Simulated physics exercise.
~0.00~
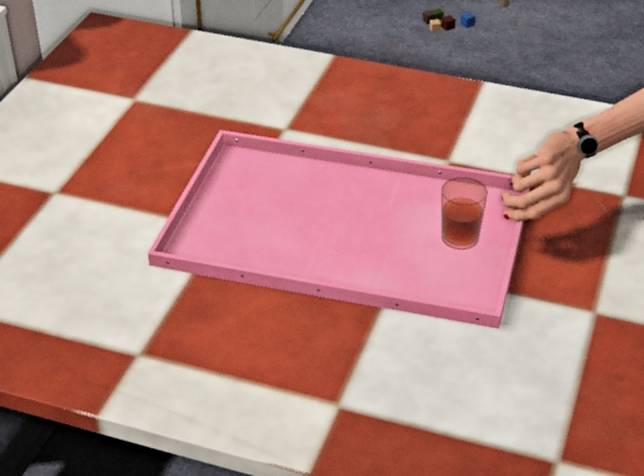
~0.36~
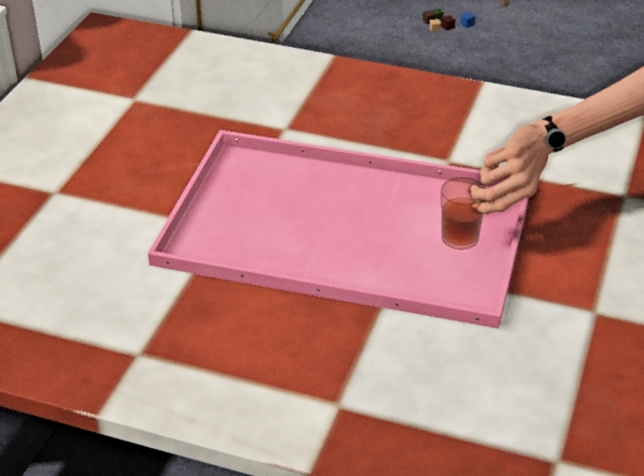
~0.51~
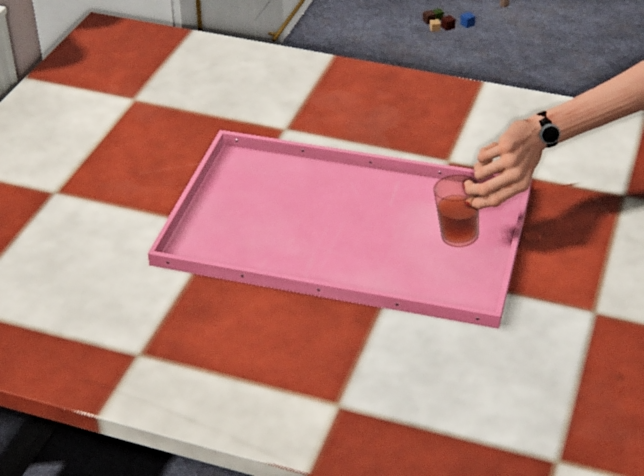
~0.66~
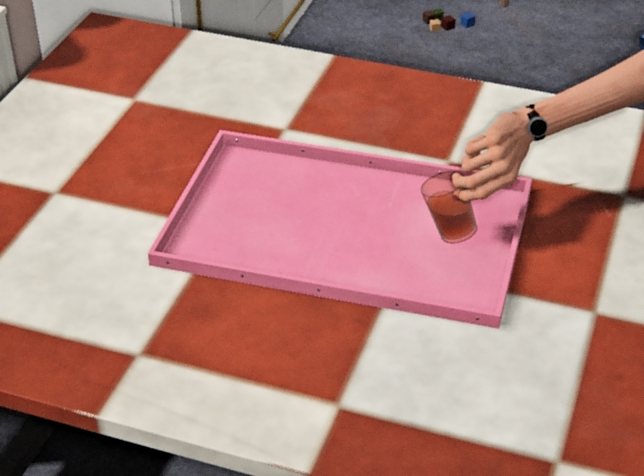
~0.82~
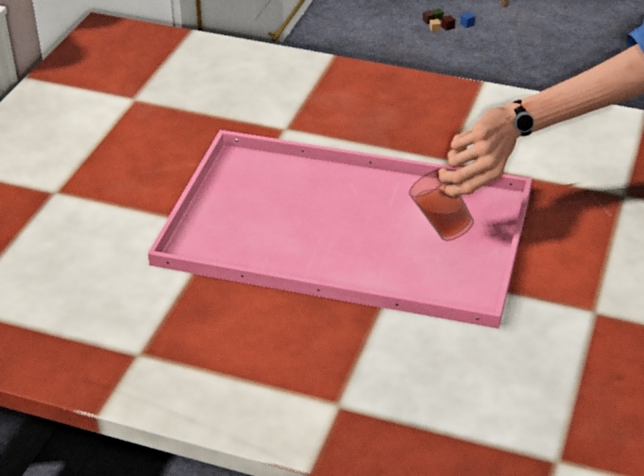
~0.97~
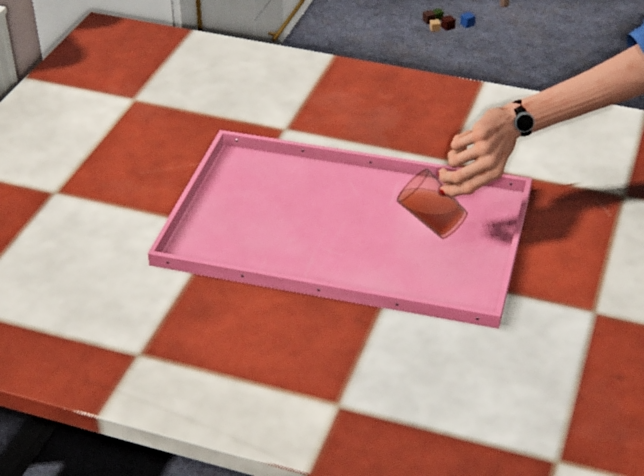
A hand with a black watch reaching to a half-full glass of iced tea on a pink tray and tilting it leftward.
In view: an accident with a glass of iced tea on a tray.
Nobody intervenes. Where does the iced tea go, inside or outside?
I expect the spill will remain inside the tray.
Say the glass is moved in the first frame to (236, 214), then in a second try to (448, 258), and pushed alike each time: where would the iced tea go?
In the first try it gets out on to the top; in the second it keeps within the tray.
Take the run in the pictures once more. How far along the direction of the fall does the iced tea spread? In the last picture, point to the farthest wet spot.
(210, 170), more or less.
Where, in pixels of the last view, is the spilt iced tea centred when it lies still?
(268, 203).
After 1.5 s, the glass lies in the tray; the puddle covers about as much as a plate; the rim holds it.
After 2.3 s, the puddle covers about as much as a tray; the rim holds it.
After 3.6 s, the puddle covers about as much as a tray; the rim holds it.
